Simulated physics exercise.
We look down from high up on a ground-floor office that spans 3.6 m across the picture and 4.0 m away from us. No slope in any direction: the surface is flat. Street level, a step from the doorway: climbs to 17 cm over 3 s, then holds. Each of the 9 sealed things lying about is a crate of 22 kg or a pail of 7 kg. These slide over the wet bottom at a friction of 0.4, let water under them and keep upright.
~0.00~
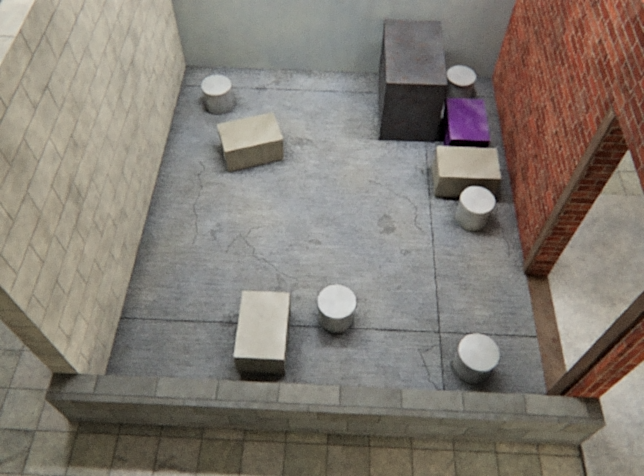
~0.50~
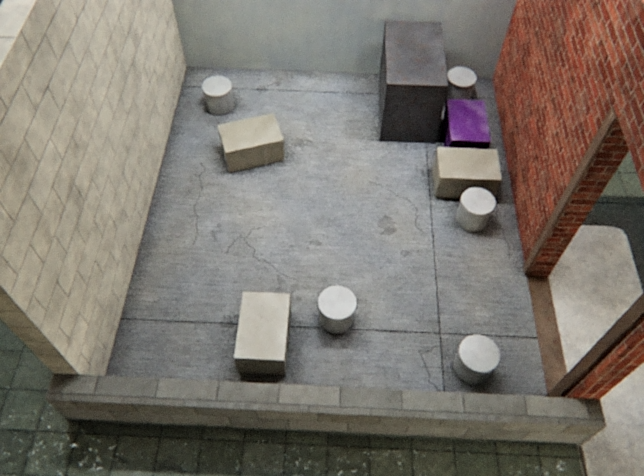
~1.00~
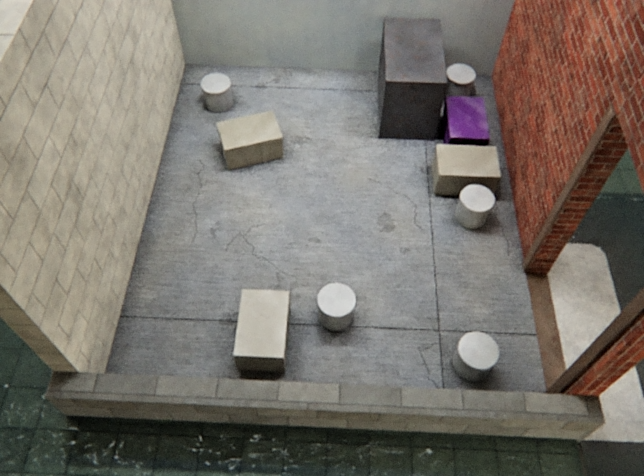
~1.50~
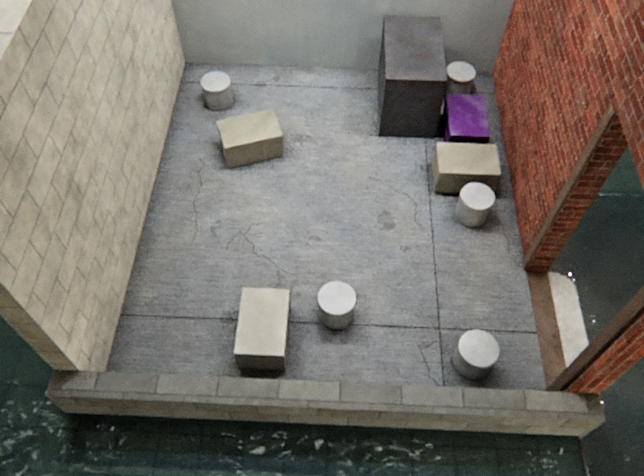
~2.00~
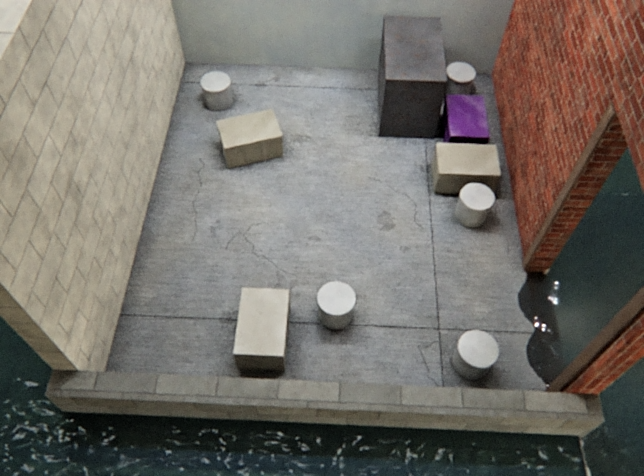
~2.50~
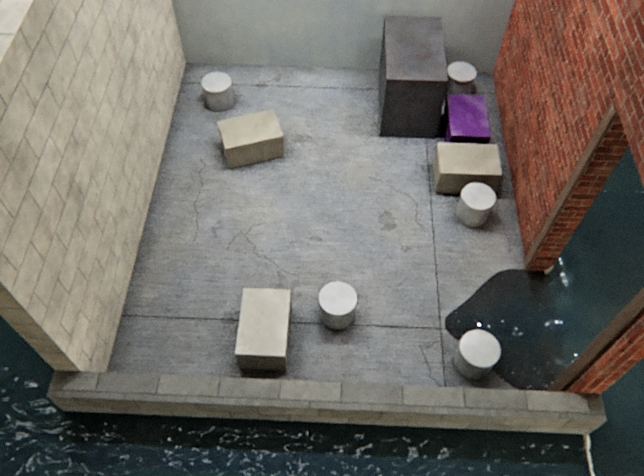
A flat, roofless ground-floor room is seen from high above, with pale block walls at left and front and a red brick wall with a doorway at right. A tall dark grey box stands at the back right beside a purple crate, with beige blocks and pale grey cylinders spread around. Dark water covers the paving outside, then enters through the doorway and spreads around the nearest cylinder, while the objects and camera stay still.
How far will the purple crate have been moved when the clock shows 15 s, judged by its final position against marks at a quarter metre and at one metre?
It will likely barely go anywhere.
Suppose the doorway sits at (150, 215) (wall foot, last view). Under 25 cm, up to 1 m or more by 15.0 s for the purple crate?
The purple crate creeps a bit.
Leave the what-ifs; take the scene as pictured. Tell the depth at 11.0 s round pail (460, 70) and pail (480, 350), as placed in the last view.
I'd put it at 2 cm and 12 cm respectively.
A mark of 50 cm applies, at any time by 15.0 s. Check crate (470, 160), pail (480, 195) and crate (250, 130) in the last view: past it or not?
Note - in order: Smaller; smaller; farther.
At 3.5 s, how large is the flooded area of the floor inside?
About 2.5 m2.
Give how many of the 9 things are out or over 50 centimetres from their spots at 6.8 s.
I count 3 of them.
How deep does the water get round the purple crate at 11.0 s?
3 cm or so.
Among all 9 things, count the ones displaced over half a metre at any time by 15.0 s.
The total is 5.
After 3.5 s the purple crate is near (468, 115), 0.0 m from its start, aground; 0 afloat.
After 6.8 s the purple crate is near (468, 115), 0.0 m from its start, aground; 0 afloat.
After 11.0 s the purple crate is near (468, 115), 0.0 m from its start, aground; 3 afloat.
After 15.0 s the purple crate is near (466, 115), 0.0 m from its start, aground; 6 afloat.
